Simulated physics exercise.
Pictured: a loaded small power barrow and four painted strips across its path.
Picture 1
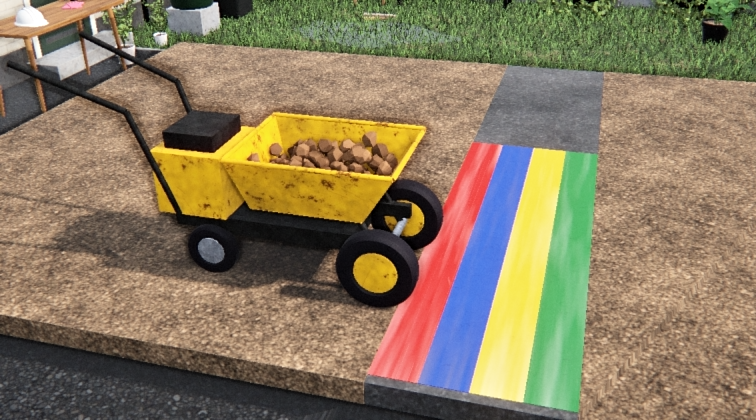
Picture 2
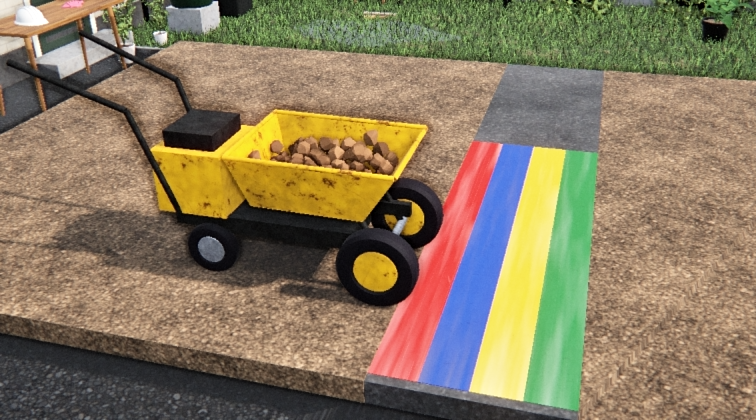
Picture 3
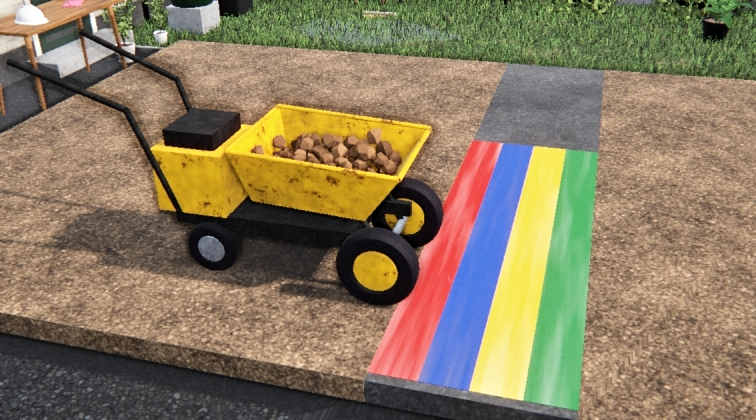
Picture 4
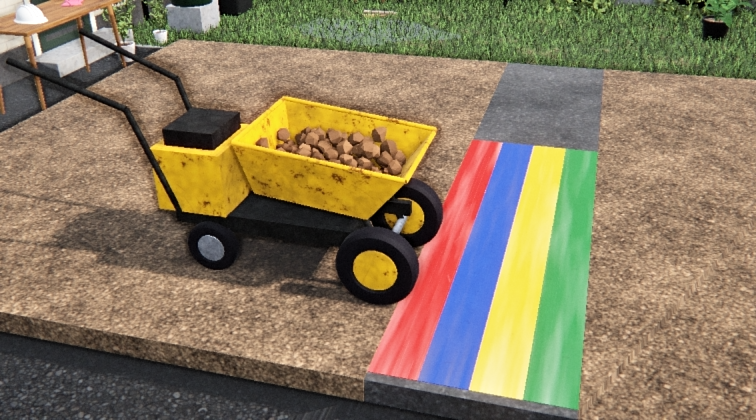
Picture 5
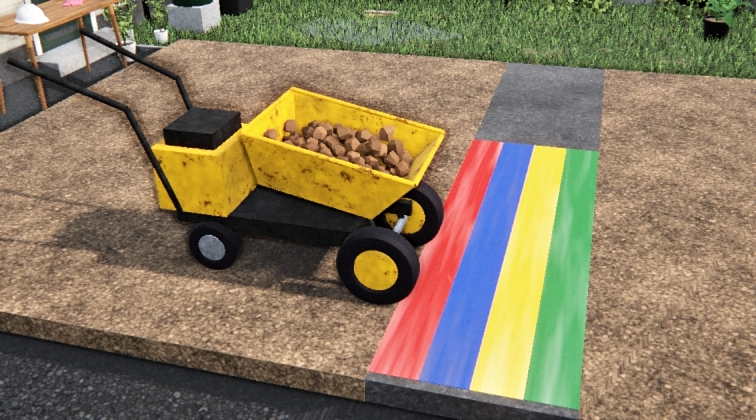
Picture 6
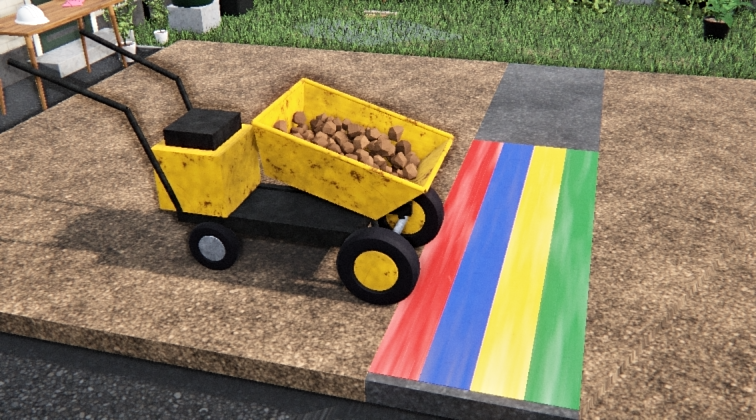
The yellow skip of a small power barrow, loaded with brown clods, tilting gradually forward beside red, blue, yellow and green strips.
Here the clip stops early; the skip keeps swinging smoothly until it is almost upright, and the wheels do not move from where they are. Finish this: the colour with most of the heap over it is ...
... Yellow.
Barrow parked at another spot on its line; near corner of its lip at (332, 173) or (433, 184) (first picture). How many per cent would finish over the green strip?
0 % for the first, 50 % for the second.
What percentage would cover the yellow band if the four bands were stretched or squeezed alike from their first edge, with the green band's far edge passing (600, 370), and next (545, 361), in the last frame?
First case 50 per cent, second case 30 per cent.
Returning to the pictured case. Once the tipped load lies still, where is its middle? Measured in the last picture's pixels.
Around (536, 286), give or take.
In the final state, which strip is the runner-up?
Runner-up - that green strip.
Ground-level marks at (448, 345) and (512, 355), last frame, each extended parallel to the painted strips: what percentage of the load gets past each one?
The first comes to 100 per cent, the second to 60 per cent.
Soon, skip tipped steeply; all in the skip.
A while on, skip tipped right over; nearly all in the skip; a stray few over the blue strip; a small part over the yellow strip; a stray few falling.
Towards the end, skip tipped right over; about a quarter in the skip; about half over the yellow strip; about a quarter over the green strip; a small part off the paint.
Finally, skip tipped right over; a stray few in the skip; none over the red strip; a small part over the blue strip; about half over the yellow strip; about a quarter over the green strip; a small part off the paint.
